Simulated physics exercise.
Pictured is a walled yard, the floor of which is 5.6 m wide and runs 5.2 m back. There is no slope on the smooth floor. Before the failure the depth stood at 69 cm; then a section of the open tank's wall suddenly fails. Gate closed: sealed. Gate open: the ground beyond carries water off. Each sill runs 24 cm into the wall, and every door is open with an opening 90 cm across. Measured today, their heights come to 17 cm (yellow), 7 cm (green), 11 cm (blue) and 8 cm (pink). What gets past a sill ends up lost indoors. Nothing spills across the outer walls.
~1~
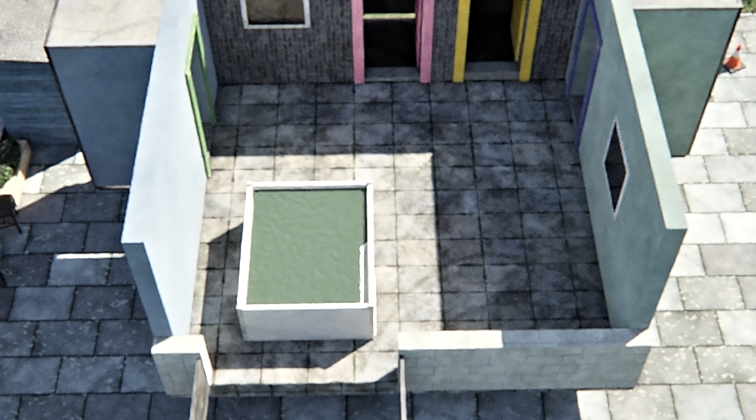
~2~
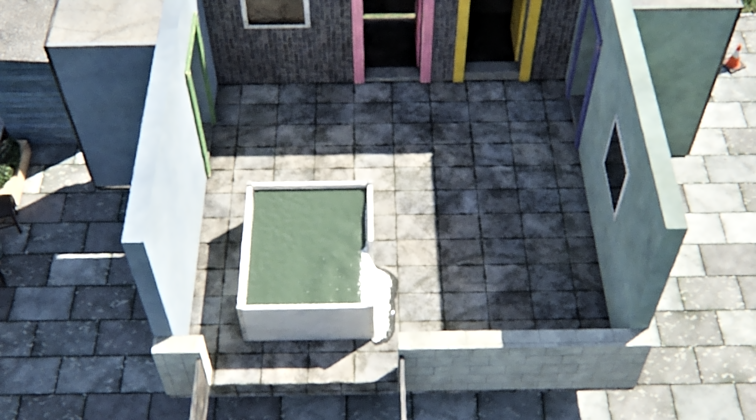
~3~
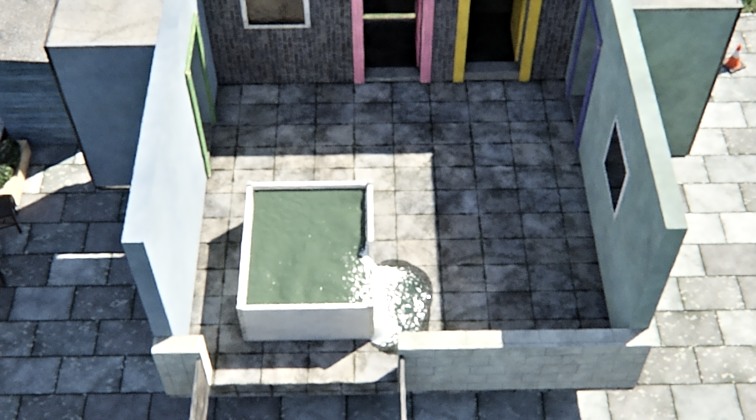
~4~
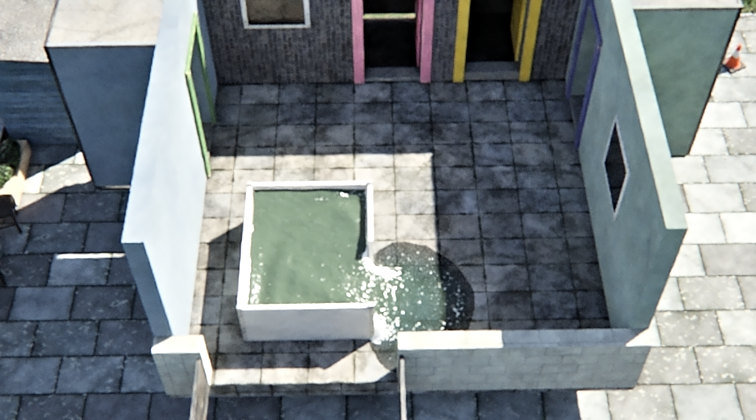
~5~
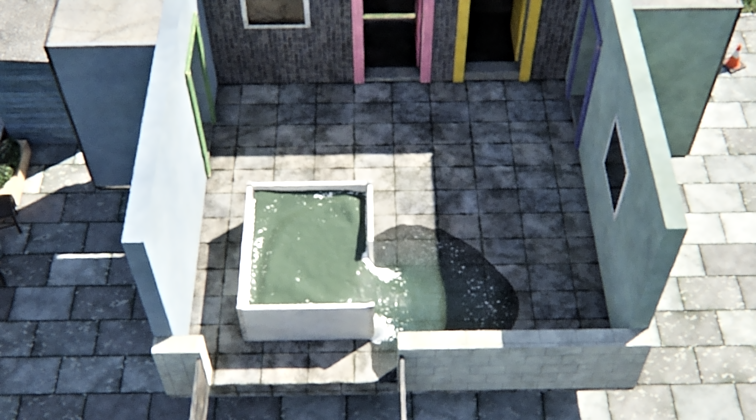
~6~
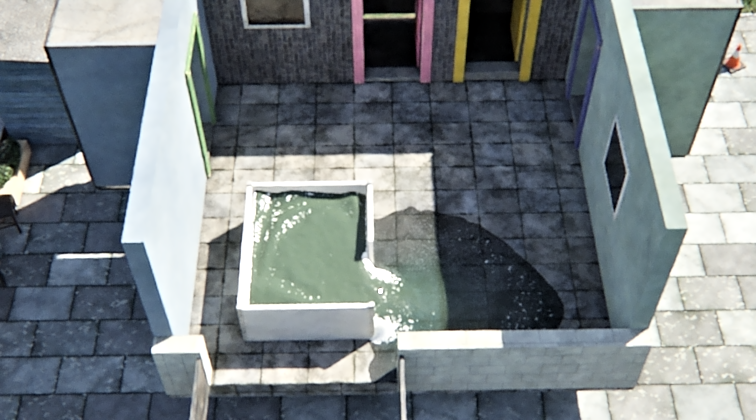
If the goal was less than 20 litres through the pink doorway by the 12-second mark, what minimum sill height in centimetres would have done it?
A sill of about 6.5 cm would have done it.
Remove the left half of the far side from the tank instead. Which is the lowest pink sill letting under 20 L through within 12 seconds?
Then it needs around 10.5 cm.
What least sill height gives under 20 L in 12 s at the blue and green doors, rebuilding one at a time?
You'd want about 12.0 centimetres at blue and about 10.0 centimetres at green.
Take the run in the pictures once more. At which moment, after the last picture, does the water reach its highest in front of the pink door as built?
Near 3.5 seconds.
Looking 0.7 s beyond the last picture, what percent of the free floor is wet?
Near 30 per cent of the open floor.
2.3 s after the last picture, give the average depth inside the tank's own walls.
Near 28 cm, averaged.
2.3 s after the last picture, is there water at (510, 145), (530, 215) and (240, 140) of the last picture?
So the three spots come out swamped, swamped, spared, in that order.
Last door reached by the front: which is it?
The green door.
Then, 0.7 s after the last picture water covers 30 % of the floor, deepest (48 cm) near (617, 362); it has not reached the pink door.
Then, 2.3 s after the last picture water covers 40 % of the floor, deepest (29 cm) near (617, 362); it has not reached the pink door.
Then, 11.3 s after the last picture water covers 95 % of the floor, deepest (13 cm) near (187, 356); 6 cm at the pink door, 7 litres in over its 8 cm sill.
At the pink door as built, the water peaked near 11 cm, 3.7 s after the last picture.
Run again over the same 12 s with other heights there, 36 litres in over 5 cm, 7 litres over 8 cm. The limit of 20 litres is kept from about 6.5 cm up.
